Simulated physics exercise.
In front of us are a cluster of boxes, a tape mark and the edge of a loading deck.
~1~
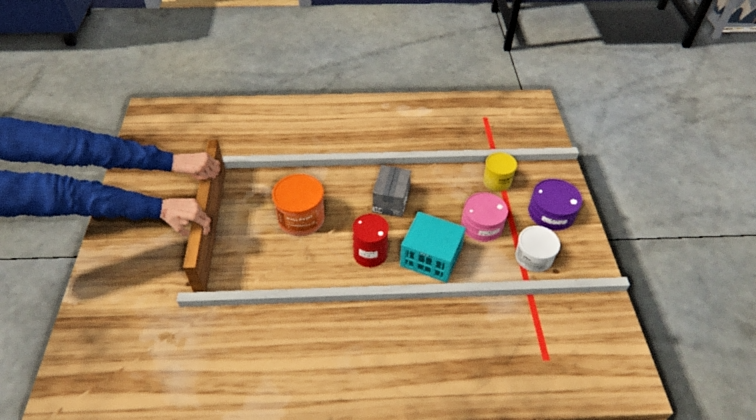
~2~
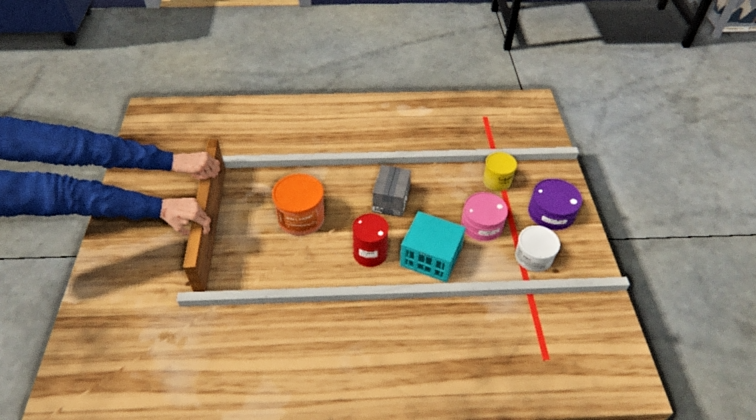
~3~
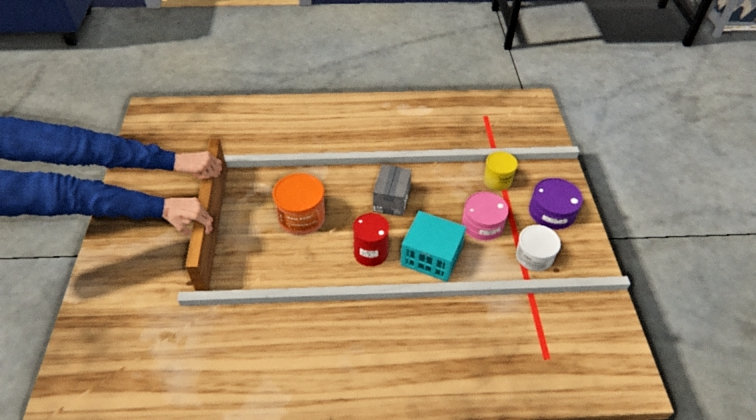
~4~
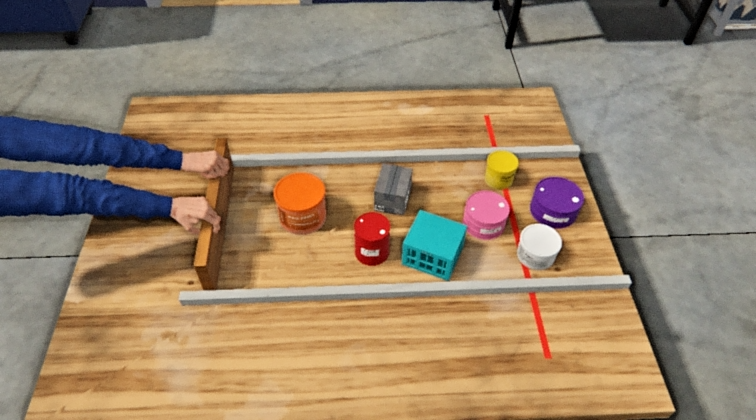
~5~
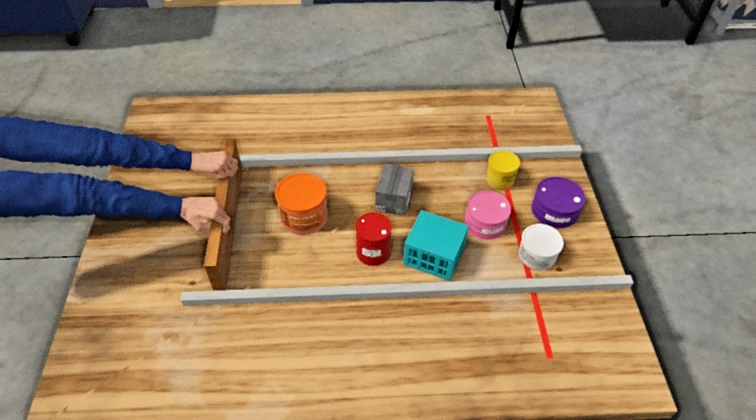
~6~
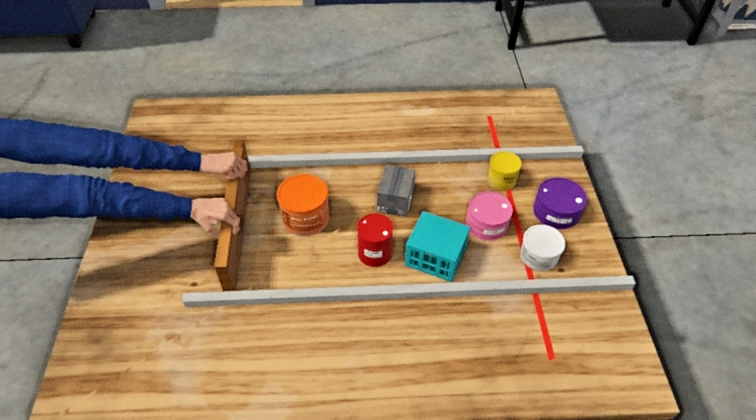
At first, two blue-sleeved hands hold a wooden plank upright at the left end of two pale rails on a wooden surface, with colourful containers and a grey parcel to its right. The hands then slide the plank slightly rightward toward the orange container, leaving a gap, while the items stay essentially still.
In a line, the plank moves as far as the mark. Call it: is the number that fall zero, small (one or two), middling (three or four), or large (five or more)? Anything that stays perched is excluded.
It is small.
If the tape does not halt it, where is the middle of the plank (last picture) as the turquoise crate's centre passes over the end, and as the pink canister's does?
Around (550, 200), then around (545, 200).
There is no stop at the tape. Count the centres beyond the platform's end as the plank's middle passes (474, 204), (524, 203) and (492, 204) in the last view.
0, 2 and 0.
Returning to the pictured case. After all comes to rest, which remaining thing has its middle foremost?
The pink canister is foremost.
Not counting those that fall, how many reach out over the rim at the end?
Number: 0.
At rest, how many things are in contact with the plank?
That makes 3.
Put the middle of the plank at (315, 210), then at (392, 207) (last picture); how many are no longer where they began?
1 and 4.
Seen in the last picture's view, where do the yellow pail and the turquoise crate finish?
Around (560, 170), then around (592, 254).
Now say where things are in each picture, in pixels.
Purple canister (555, 204); white pail (537, 249); yellow pail (499, 172); plank (207, 213); tape (511, 219), in the first frame.
White pail (537, 249); red canister (370, 241), in the second frame.
Yellow pail (500, 171); grey parcel (392, 190), in the third frame.
Purple canister (556, 202); pink canister (486, 215), in the fourth frame.
White pail (540, 247); plank (226, 212), in the fifth frame.
Purple canister (559, 203); white pail (542, 248); yellow pail (504, 171); plank (235, 212); tape (516, 217), in the sixth frame.
Early on, none off yet; purple canister at rest near (559, 203); white pail at rest near (542, 248); yellow pail at rest near (504, 171).
Finally, the number that fall off is one or two; lost, white pail and purple canister.
